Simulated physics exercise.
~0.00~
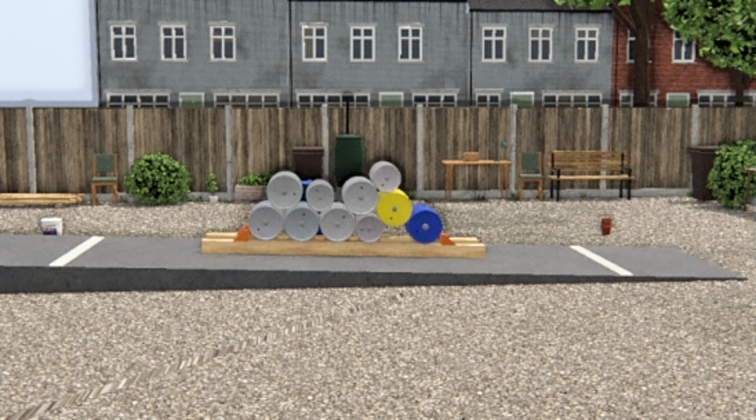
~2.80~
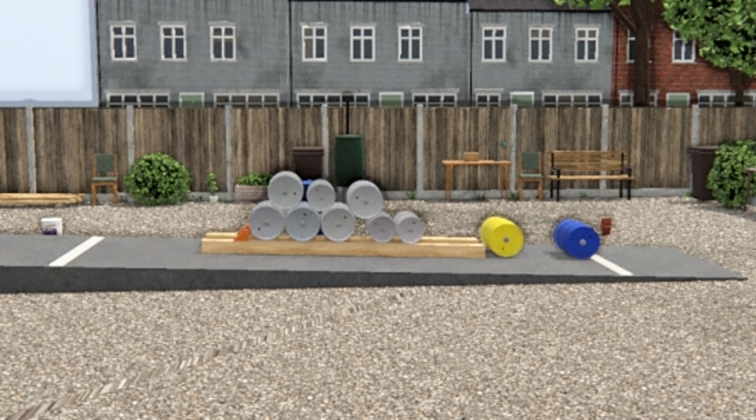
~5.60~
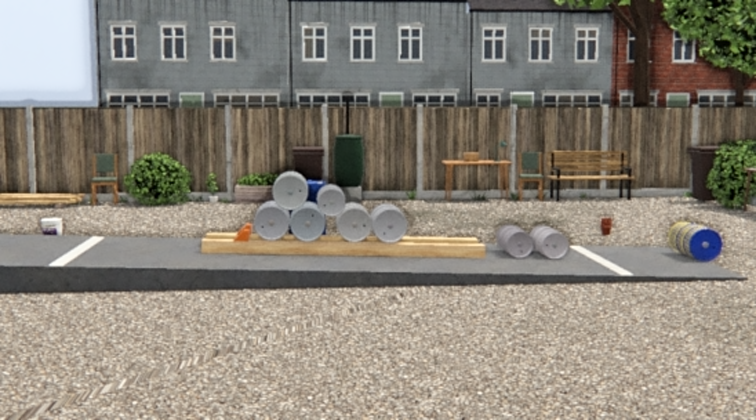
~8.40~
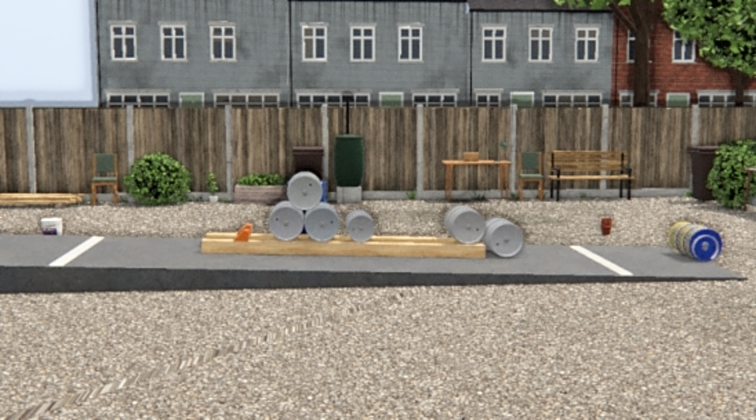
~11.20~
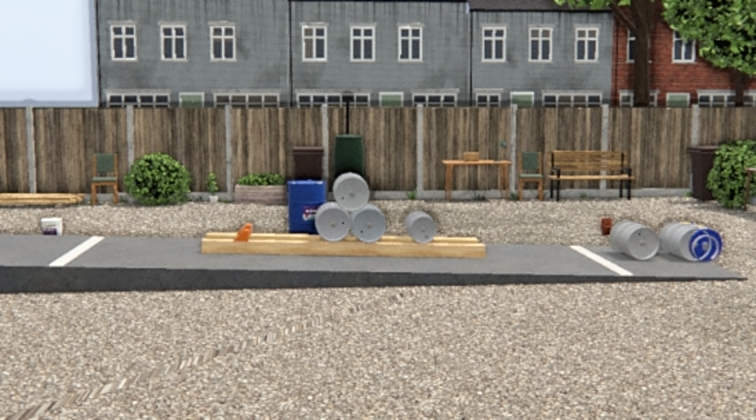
Stacked kegs collapsing on wooden beams, the blue and yellow ones rolling right past a white line, grey ones following behind.
